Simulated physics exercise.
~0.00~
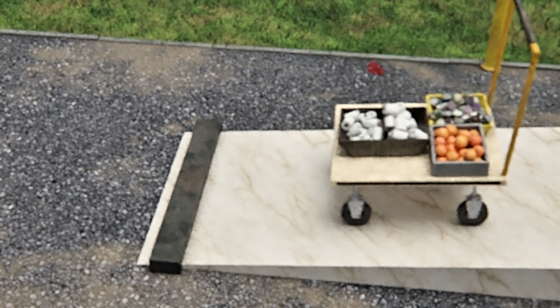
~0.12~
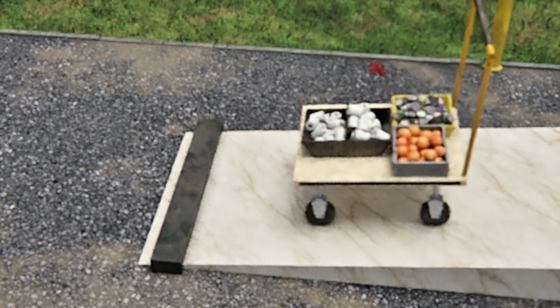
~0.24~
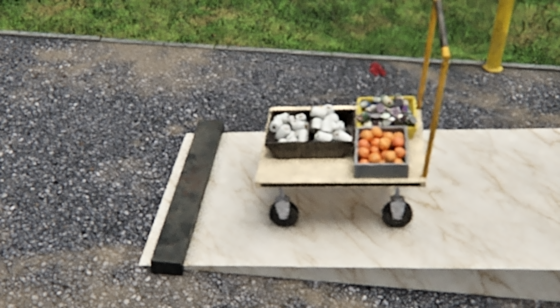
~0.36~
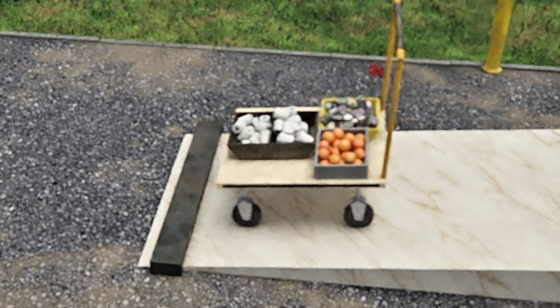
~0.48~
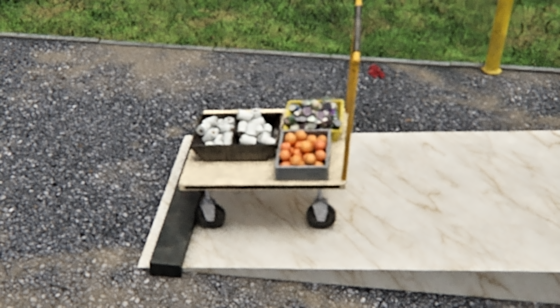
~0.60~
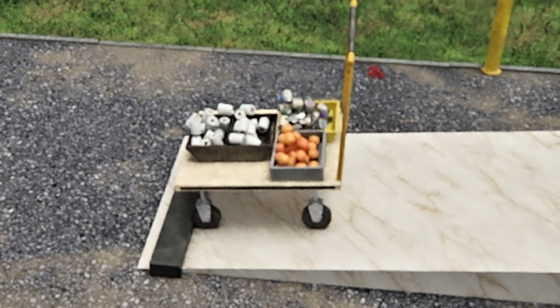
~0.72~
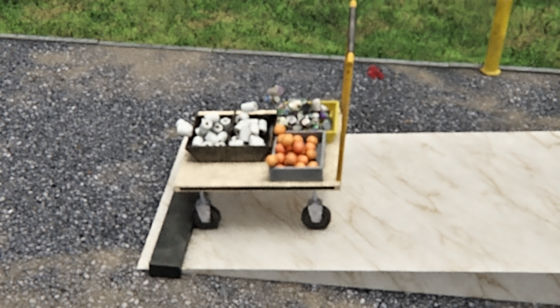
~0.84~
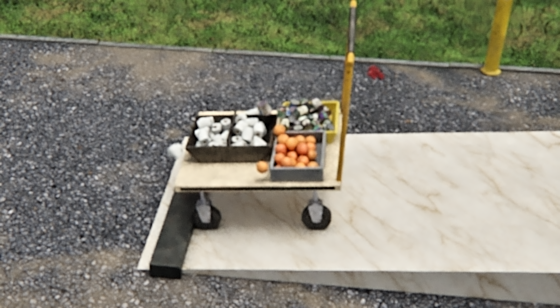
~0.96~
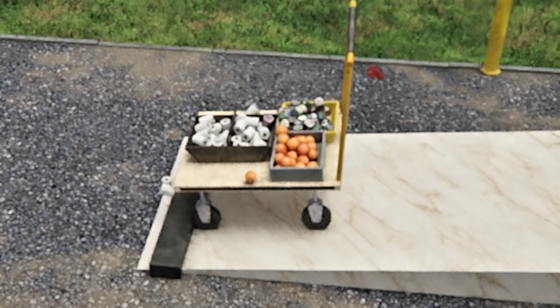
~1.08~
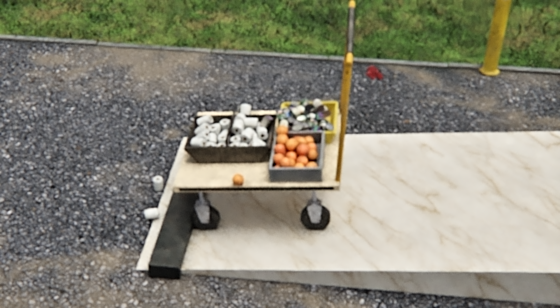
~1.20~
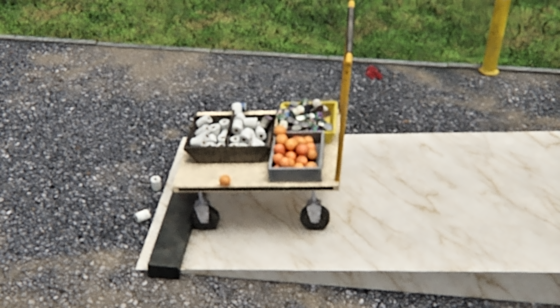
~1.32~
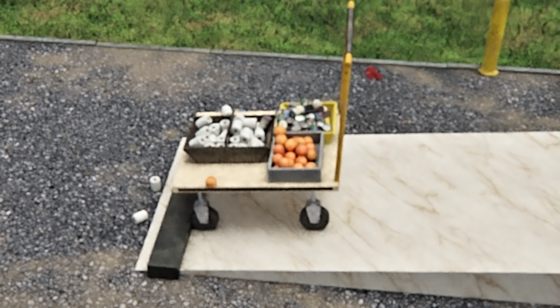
A trolley carrying baskets of white rolls, oranges and small tins rolled left down a pale ramp and stopped at the dark kerb, jolting its load; a couple of rolls tumbled onto the gravel, while one orange rolled out onto the trolley's deck and stayed there.
